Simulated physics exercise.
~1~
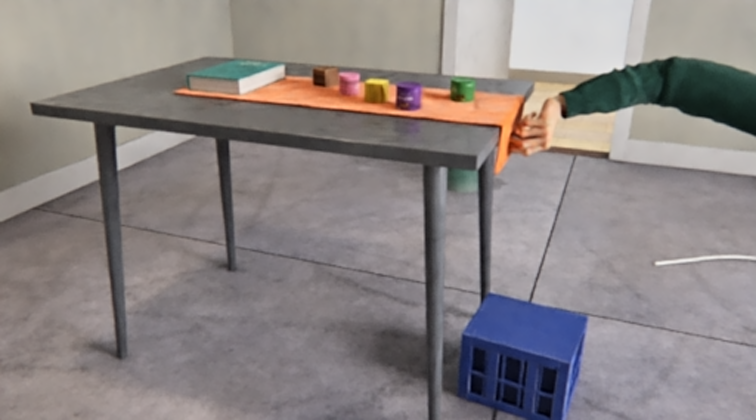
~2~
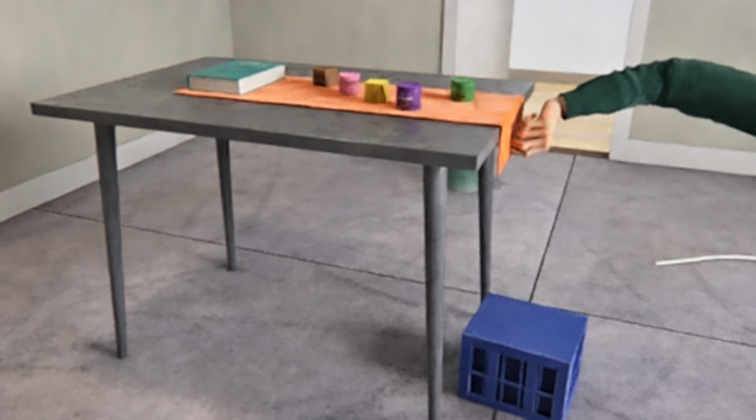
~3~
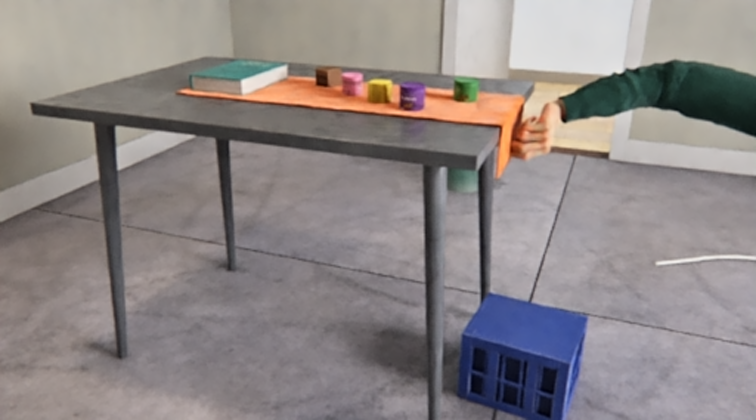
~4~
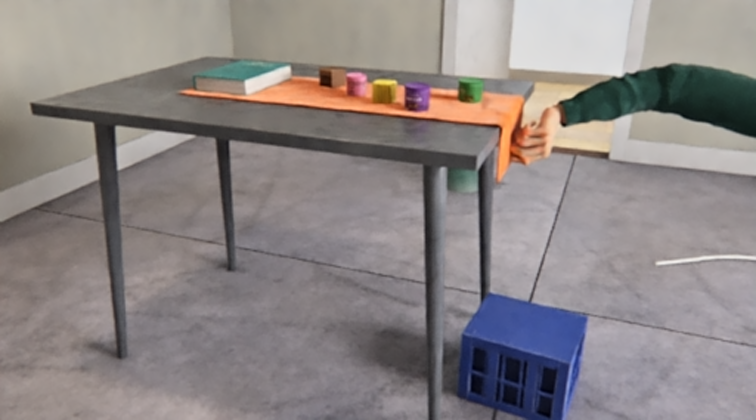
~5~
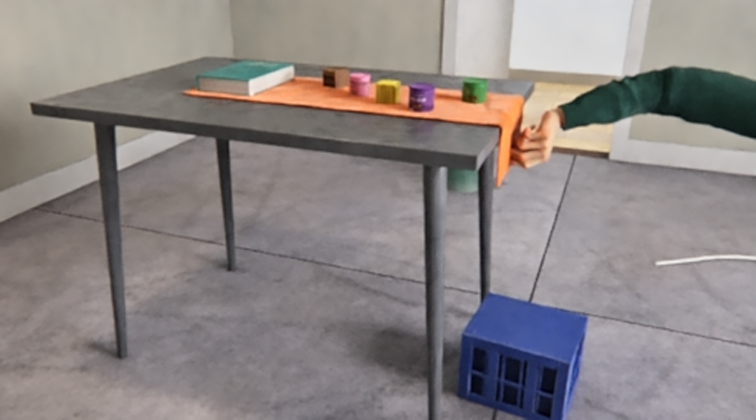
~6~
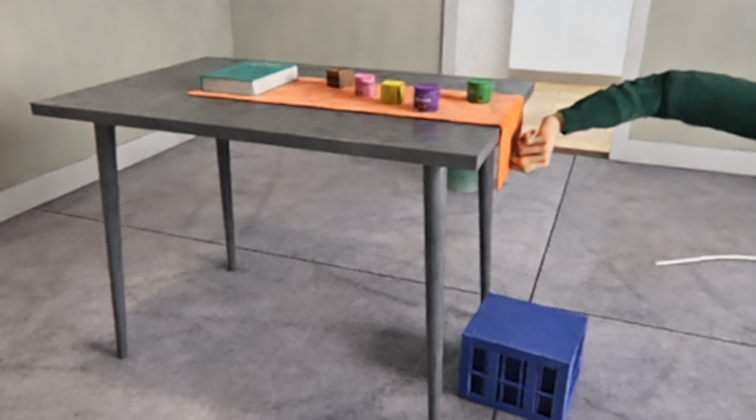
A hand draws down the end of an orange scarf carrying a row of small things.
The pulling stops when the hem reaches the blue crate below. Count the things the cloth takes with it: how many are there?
Four pieces drop off.
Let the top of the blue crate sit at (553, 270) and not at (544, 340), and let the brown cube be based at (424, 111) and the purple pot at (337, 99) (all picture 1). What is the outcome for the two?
As for the brown cube, it leaves the top; as for the purple pot, it stays in place.
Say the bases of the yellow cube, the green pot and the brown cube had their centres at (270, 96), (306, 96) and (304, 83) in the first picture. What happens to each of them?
Yellow cube: Still up. Green pot: Gone off. Brown cube: Still up.
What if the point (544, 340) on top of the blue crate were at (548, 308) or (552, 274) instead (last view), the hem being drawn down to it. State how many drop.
3 and 2.
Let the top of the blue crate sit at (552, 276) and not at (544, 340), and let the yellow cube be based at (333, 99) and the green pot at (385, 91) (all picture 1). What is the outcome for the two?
First the yellow cube: It is still up there. Then the green pot: It is still up there.
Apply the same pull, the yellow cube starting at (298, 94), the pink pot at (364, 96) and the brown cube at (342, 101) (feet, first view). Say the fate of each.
Yellow cube safe, pink pot lost, brown cube lost.
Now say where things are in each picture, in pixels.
The first frame shows hem (496, 175); green pot (463, 79); purple pot (409, 85); yellow cube (377, 81); pink pot (349, 74); brown cube (326, 68); top of the crate (544, 340).
The second frame shows hem (498, 175); green pot (463, 79).
The third frame shows hem (496, 179); purple pot (413, 85).
The fourth frame shows hem (497, 183); yellow cube (384, 82); top of the crate (544, 340).
The fifth frame shows hem (498, 187); pink pot (360, 75).
The sixth frame shows hem (497, 192); green pot (480, 80); purple pot (427, 86); yellow cube (393, 83); pink pot (364, 75); brown cube (339, 69).
Early on, hem near (505, 243); green pot and purple pot gone.
Midway, hem near (502, 296); green pot, purple pot and yellow cube gone.
Finally, hem on the crate; green pot, purple pot, yellow cube and pink pot gone. It carries off four.
